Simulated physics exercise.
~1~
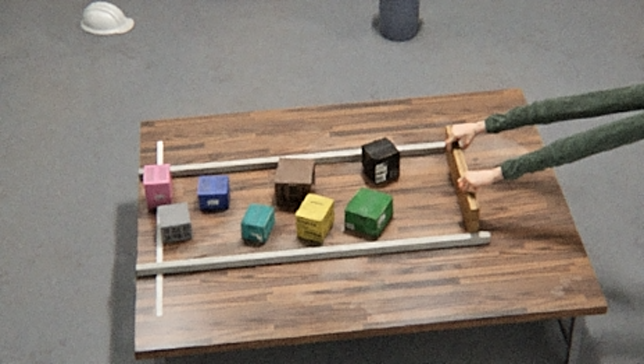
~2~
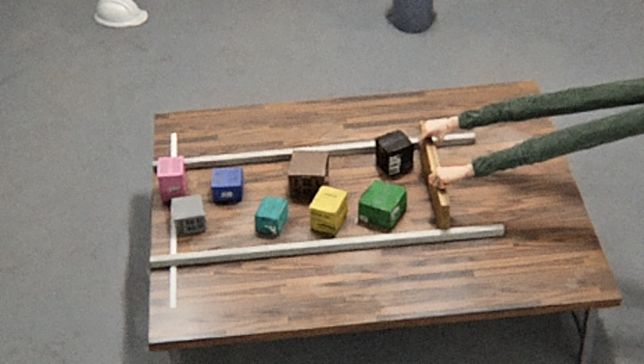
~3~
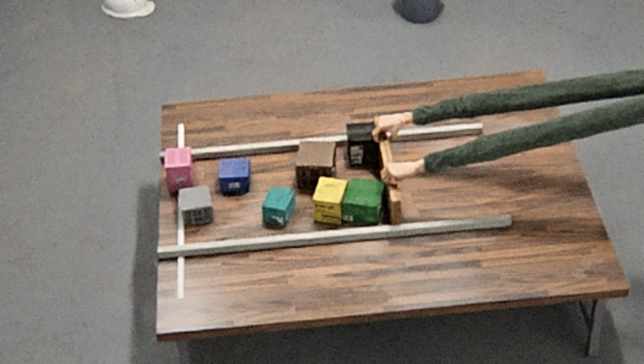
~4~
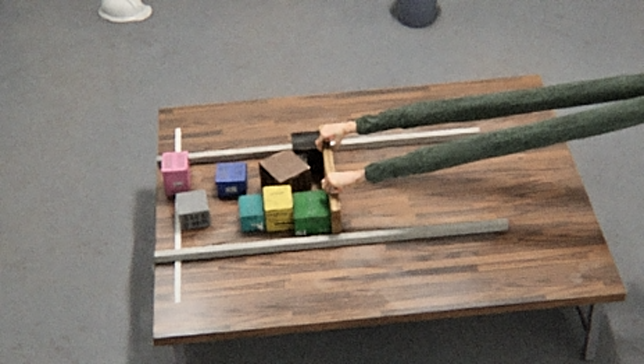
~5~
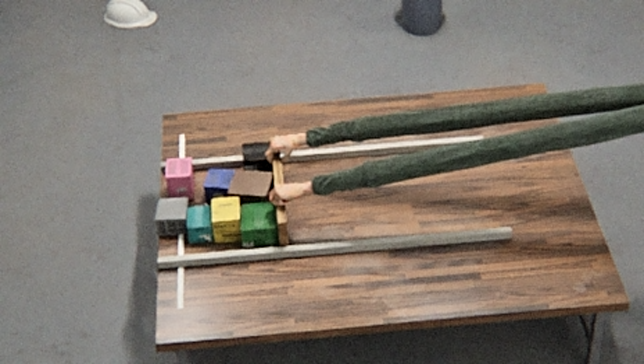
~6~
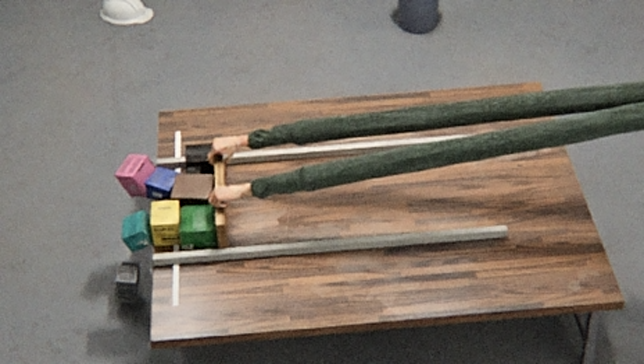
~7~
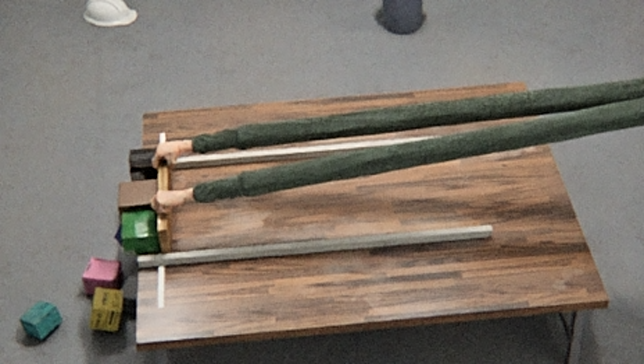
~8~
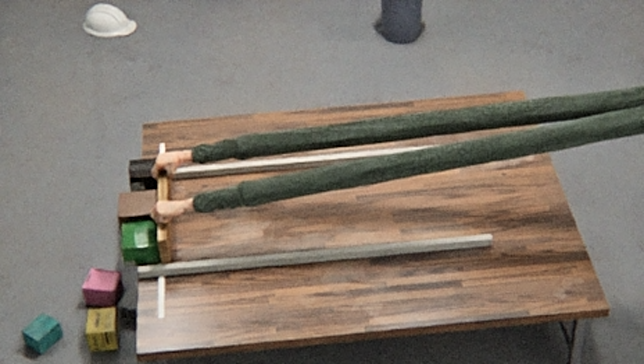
Two hands in dark green sleeves hold an upright plank at the right of a wooden table, seen from above at a slight angle. Between two pale rails sit pink, grey, blue, turquoise, yellow, brown, green and black boxes, with a strip of white tape near the left edge. The hands push the plank left, gathering the black and green boxes, then the others, into a cluster. The grey box drops off first, and the pink, blue, turquoise and yellow ones also go over. The plank stops at the tape, leaving black, brown and green boxes at the edge.
